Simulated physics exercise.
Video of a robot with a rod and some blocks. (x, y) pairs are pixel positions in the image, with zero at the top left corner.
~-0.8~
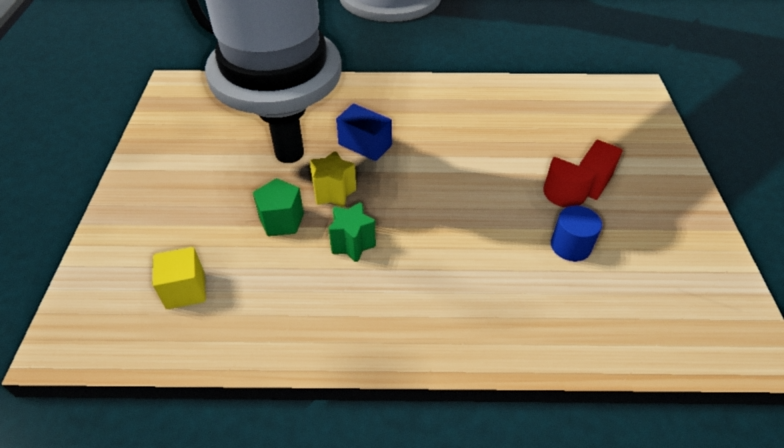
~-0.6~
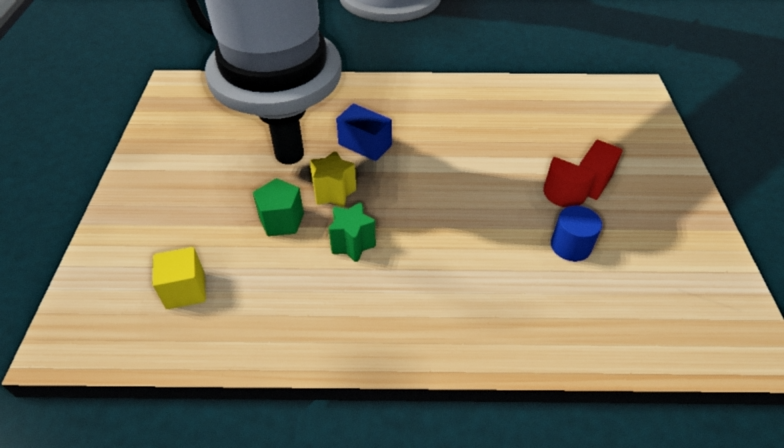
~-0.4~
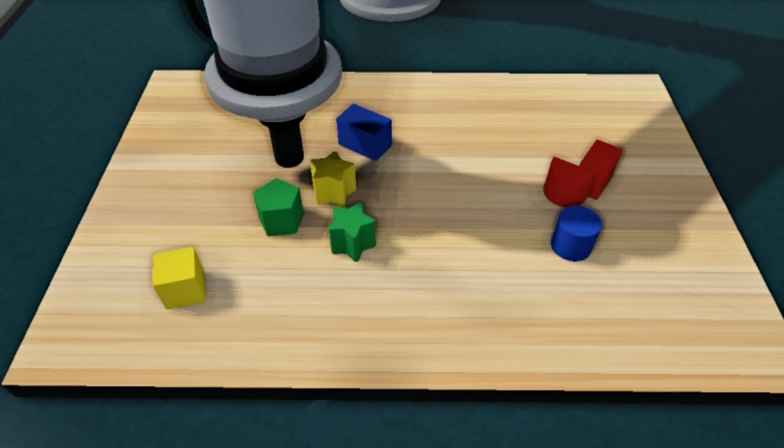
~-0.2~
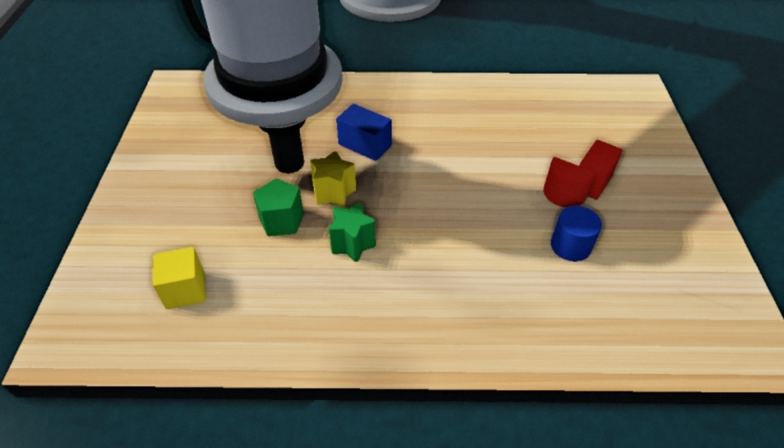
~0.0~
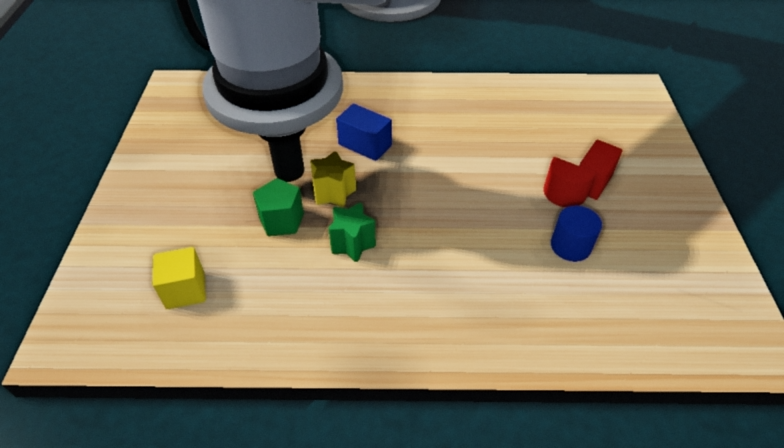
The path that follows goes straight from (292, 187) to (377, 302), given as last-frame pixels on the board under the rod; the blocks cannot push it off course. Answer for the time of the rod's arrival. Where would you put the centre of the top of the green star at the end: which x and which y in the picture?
Its top middle: (399, 249).
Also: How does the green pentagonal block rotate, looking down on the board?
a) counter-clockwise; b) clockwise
Option b.
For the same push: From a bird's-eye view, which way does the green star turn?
The twist is anticlockwise.
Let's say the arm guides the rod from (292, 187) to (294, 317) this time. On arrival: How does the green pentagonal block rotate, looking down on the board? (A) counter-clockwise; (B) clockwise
Letter B.
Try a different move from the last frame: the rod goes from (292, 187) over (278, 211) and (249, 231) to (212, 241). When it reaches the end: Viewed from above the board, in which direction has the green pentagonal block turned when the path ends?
Twists anticlockwise.
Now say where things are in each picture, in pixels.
The first frame shows tip of the rod (290, 155), middles of tops, green pentagonal block (276, 195), yellow star (331, 166), green star (351, 219).
The second frame shows rod (290, 156), nothing pushed.
The third frame shows rod (290, 160), nothing pushed.
The fourth frame shows rod (290, 165), nothing pushed.
The fifth frame shows rod (290, 173), green pentagonal block (276, 195), yellow star (331, 166), green star (351, 219).
The first path, step by step. One third of the way, rod (315, 207); green pentagonal block (274, 202), turned 25° clockwise; yellow star (335, 169), turned 25° anticlockwise.
Two thirds of the way, rod (344, 246); green pentagonal block (274, 202), turned 25° clockwise; yellow star (335, 169), turned 25° anticlockwise; green star (385, 238), turned 45° anticlockwise.
At the end, rod (377, 289); green pentagonal block (274, 202), turned 25° clockwise; yellow star (335, 169), turned 25° anticlockwise; green star (399, 249), turned 120° anticlockwise.
